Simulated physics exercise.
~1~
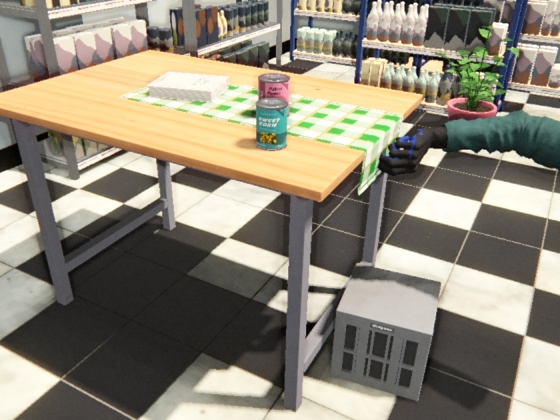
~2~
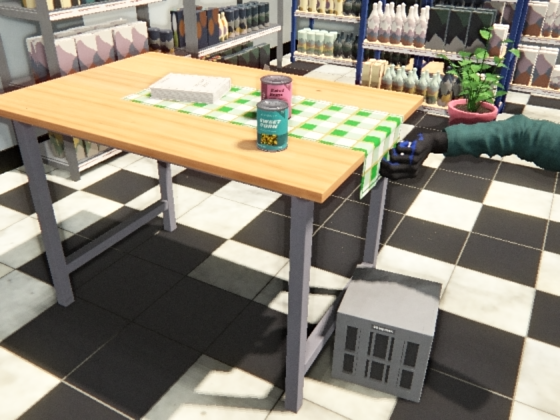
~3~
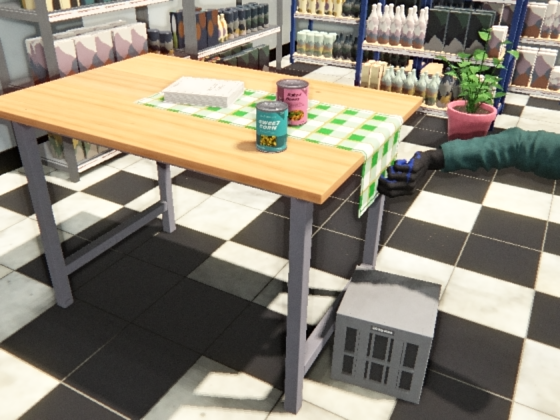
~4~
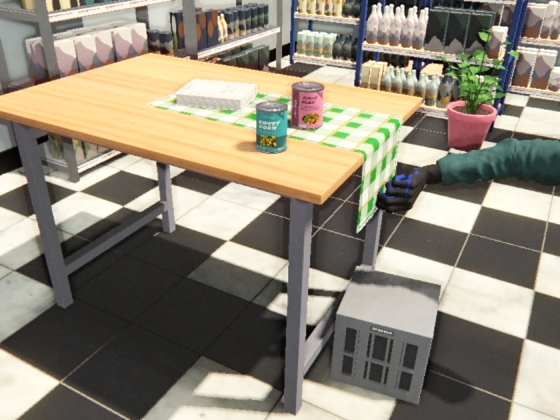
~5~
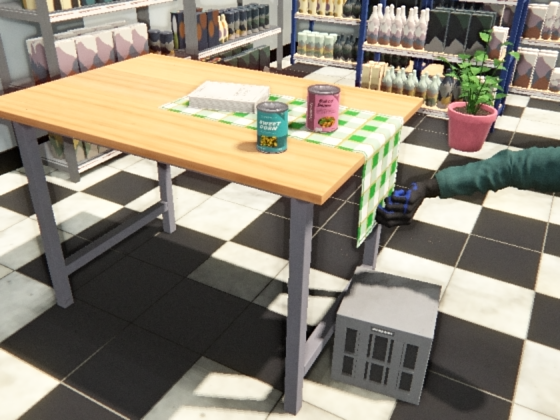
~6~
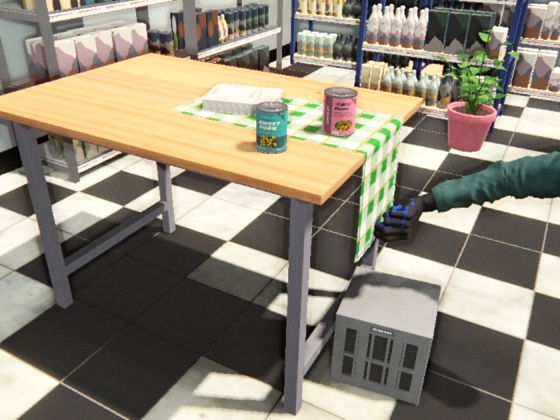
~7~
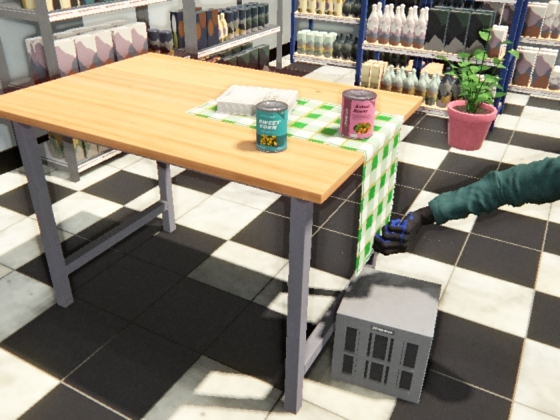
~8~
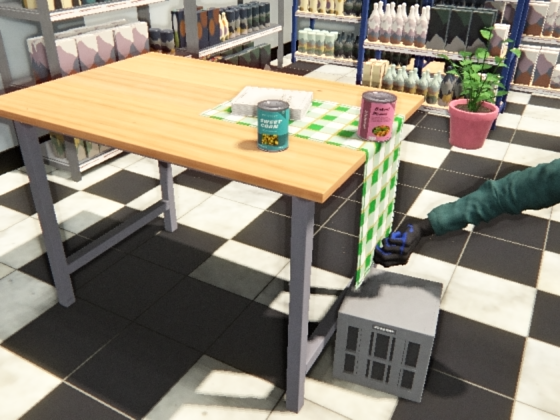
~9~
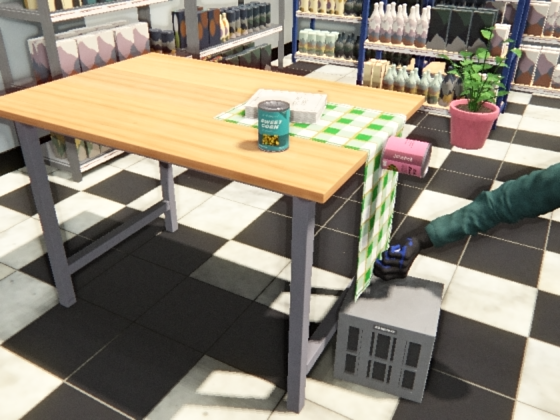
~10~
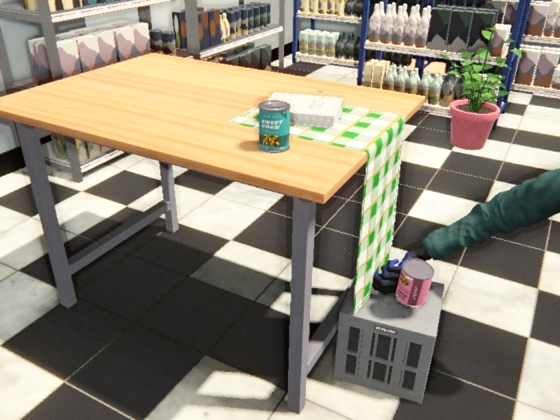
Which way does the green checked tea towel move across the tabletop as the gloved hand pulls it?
It slides to the right, towards the table edge where its end hangs down.
